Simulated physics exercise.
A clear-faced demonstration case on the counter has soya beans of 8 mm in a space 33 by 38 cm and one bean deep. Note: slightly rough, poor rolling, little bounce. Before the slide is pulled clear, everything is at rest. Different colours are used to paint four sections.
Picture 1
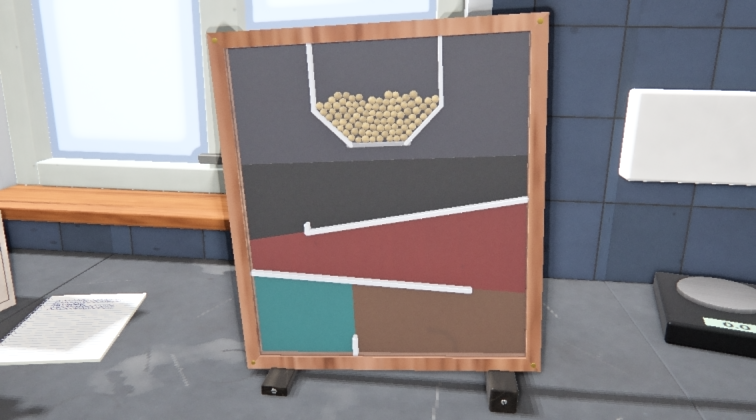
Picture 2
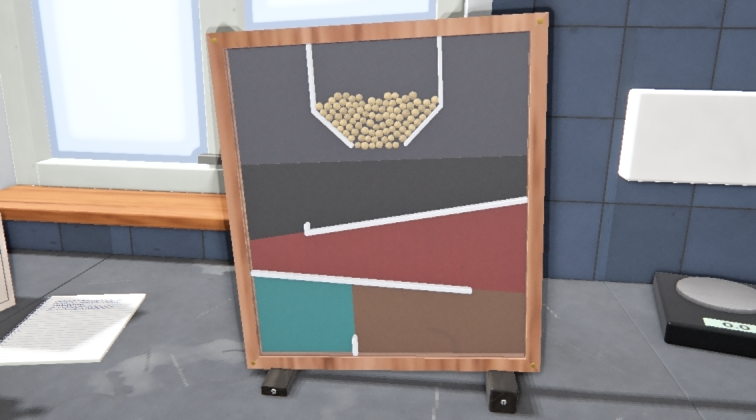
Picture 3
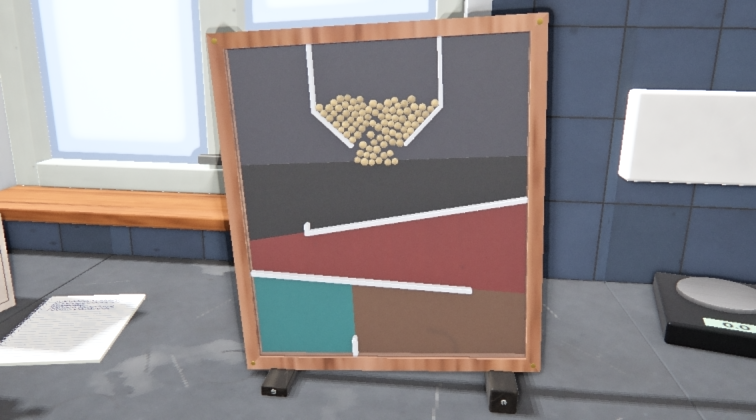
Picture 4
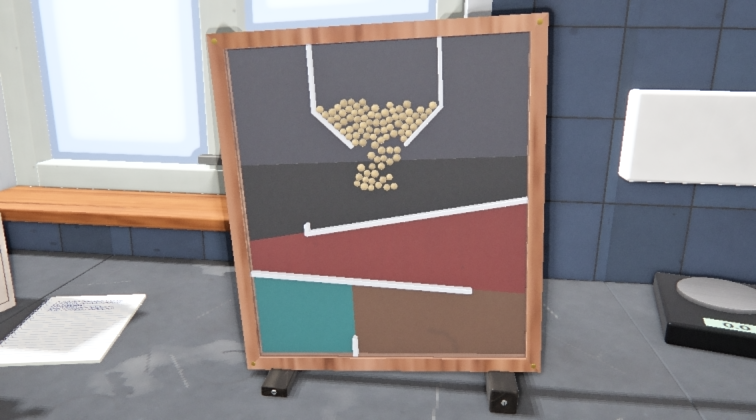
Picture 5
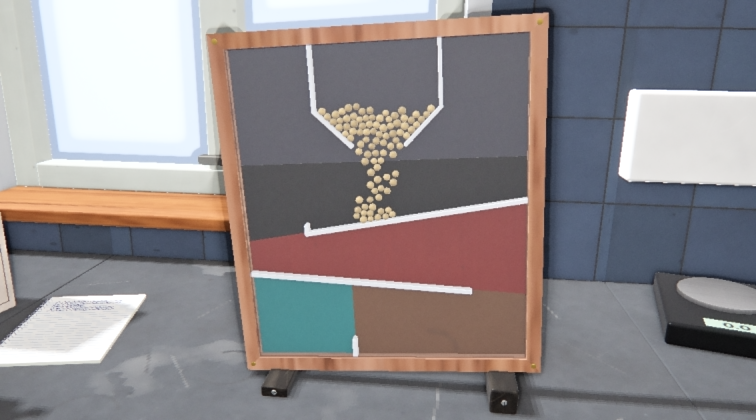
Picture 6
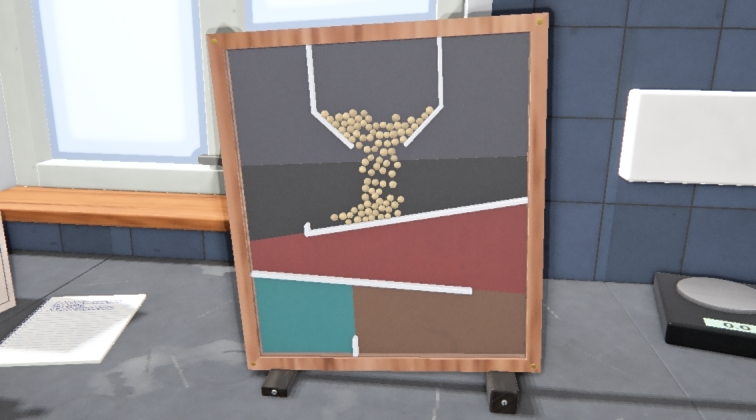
In a wood-framed case on a counter, pale beans pour from a funnel onto a sloping white ledge.
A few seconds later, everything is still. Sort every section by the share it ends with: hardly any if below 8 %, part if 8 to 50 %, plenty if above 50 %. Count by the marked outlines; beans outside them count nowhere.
Red: Part; turquoise: Hardly any; black: Plenty; brown: Hardly any.
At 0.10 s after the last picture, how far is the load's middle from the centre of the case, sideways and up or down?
2 cm left, 2 cm above.
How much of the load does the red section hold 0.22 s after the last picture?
It comes to close to 5 percent.
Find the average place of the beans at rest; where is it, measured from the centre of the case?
The middle sits around 3 cm left of it and 2 cm below it.
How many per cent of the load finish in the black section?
About 80 %.
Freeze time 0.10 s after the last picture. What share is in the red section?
Around 0 percent of the load.
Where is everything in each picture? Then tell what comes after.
The first frame shows tilted 4° anticlockwise; about 90 beans; load centre (379, 115); red (407, 251), turquoise (305, 314), black (367, 192), brown (435, 320); slide (349, 145) to (409, 143).
The second frame shows load centre (379, 117); 5 out, leading bean (365, 146).
The third frame shows load centre (373, 123); 13 out, leading bean (372, 163).
The fourth frame shows load centre (373, 137); 25 out, leading bean (371, 188).
The fifth frame shows load centre (376, 153); 37 out, leading bean (364, 220).
The sixth frame shows load centre (377, 166); 48 out, leading bean (349, 222); wall ends (307, 226), (470, 291), (355, 339), (308, 43) to (352, 146), (406, 144) to (439, 35).
Then, 0.10 s later than the last picture, the beans' middle is 2 cm left of and 2 cm above the centre; black 80 %.
Then, 0.22 s later than the last picture, the beans' middle is 2 cm left of and level with the centre; red 5 %, black 95 %.
Then, 0.45 s later than the last picture, the beans' middle is 3 cm left of and 1 cm below the centre; red 15 %, black 85 %.
At rest 1.4 s after the last picture, red 20 %, turquoise 0 %, black 80 %, brown 0 %.
